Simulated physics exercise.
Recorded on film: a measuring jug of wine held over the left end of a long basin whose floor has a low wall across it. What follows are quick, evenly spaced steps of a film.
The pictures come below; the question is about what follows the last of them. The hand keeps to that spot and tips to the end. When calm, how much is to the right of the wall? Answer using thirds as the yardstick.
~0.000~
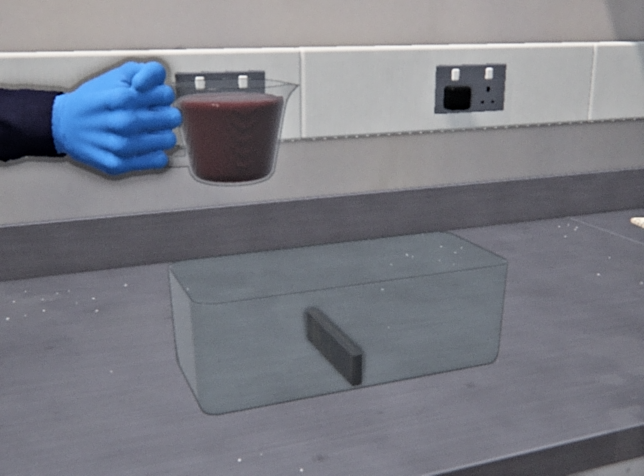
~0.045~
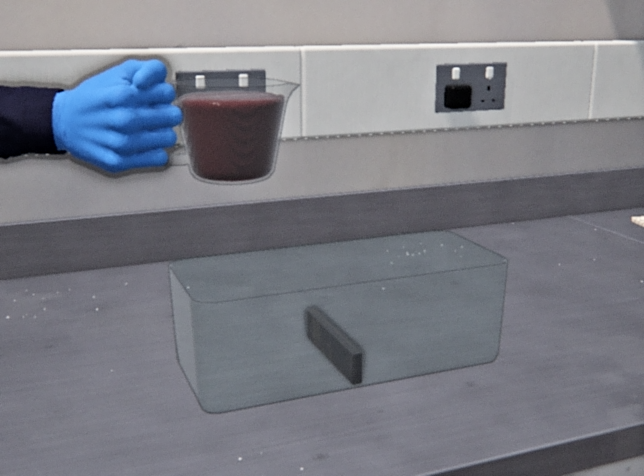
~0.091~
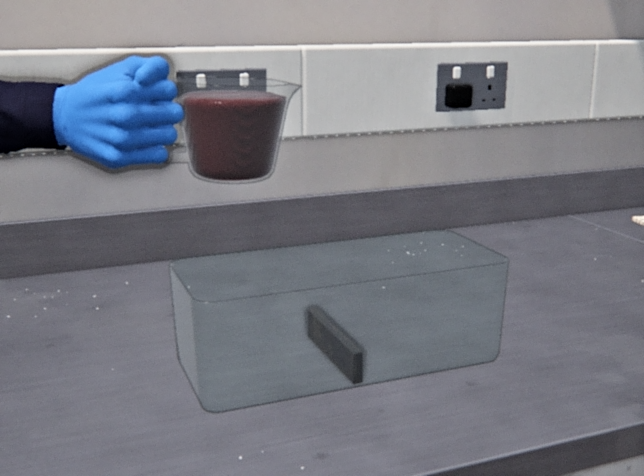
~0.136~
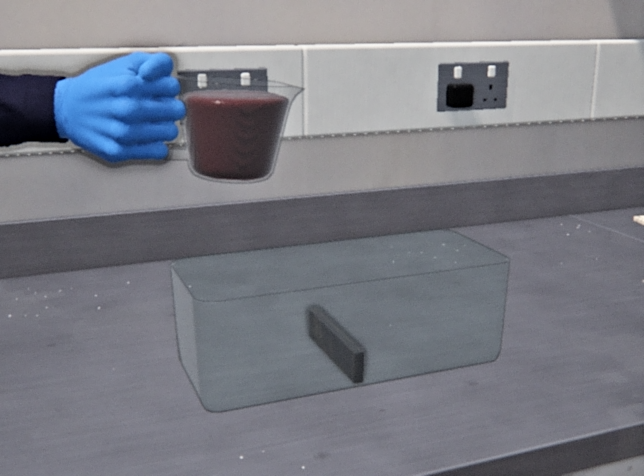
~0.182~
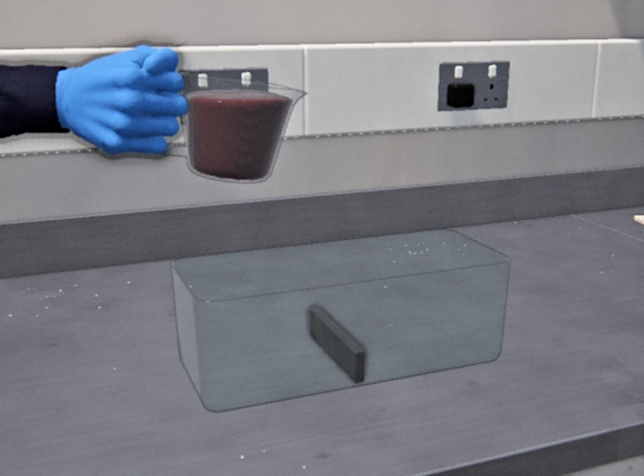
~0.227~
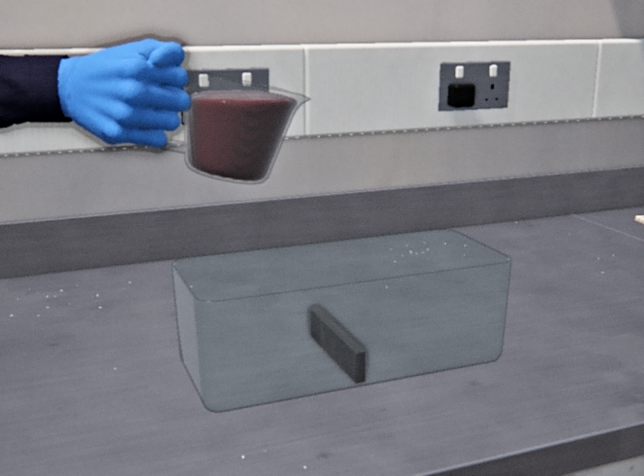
Over two thirds of it.
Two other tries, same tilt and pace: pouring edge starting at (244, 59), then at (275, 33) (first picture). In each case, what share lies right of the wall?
In turn 15 and 75 in a hundred.
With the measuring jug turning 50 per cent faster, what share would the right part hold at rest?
Near 85 in a hundred.
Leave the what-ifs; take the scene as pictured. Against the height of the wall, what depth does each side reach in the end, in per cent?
About 10 per cent on the left and 50 per cent on the right.
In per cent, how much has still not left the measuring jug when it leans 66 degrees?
About 65 %.
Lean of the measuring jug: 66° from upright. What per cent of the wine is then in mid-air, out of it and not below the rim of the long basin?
Close to 25 per cent.
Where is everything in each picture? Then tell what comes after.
It leans 0°; its right rim is at (298, 83); the wine meets the walls at (176, 101) and (281, 96); the long basin's rim runs from (179, 284) to (477, 247); the wall's top is at (333, 333), in the first picture.
It leans 1°; its right rim is at (299, 83); the wine meets the walls at (177, 99) and (282, 95), in the second picture.
It leans 2°; its right rim is at (301, 84); the wine meets the walls at (178, 97) and (283, 95), in the third picture.
It leans 5°; its right rim is at (304, 87); the wine meets the walls at (182, 97) and (286, 96), in the fourth picture.
It leans 9°; its right rim is at (307, 92); the wine meets the walls at (184, 97) and (290, 97), in the fifth picture.
It leans 13°; its right rim is at (310, 98); the wine meets the walls at (187, 98) and (295, 97), in the sixth picture.
A moment on, the measuring jug is tipped part way and 66 per cent is still to pour, 0 is left of the wall and 8 right of it.
Next, the measuring jug is tipped on its side and 15 per cent is still to pour, 4 is left of the wall and 61 right of it.
Then the measuring jug is tipped on its side and 1 per cent is still to pour, 14 is left of the wall and 82 right of it.
Later the measuring jug is tipped on its side and 0 per cent is still to pour, 16 is left of the wall and 83 right of it.
At rest 17 per cent lies left of the wall, 82 right of it and 1 outside.
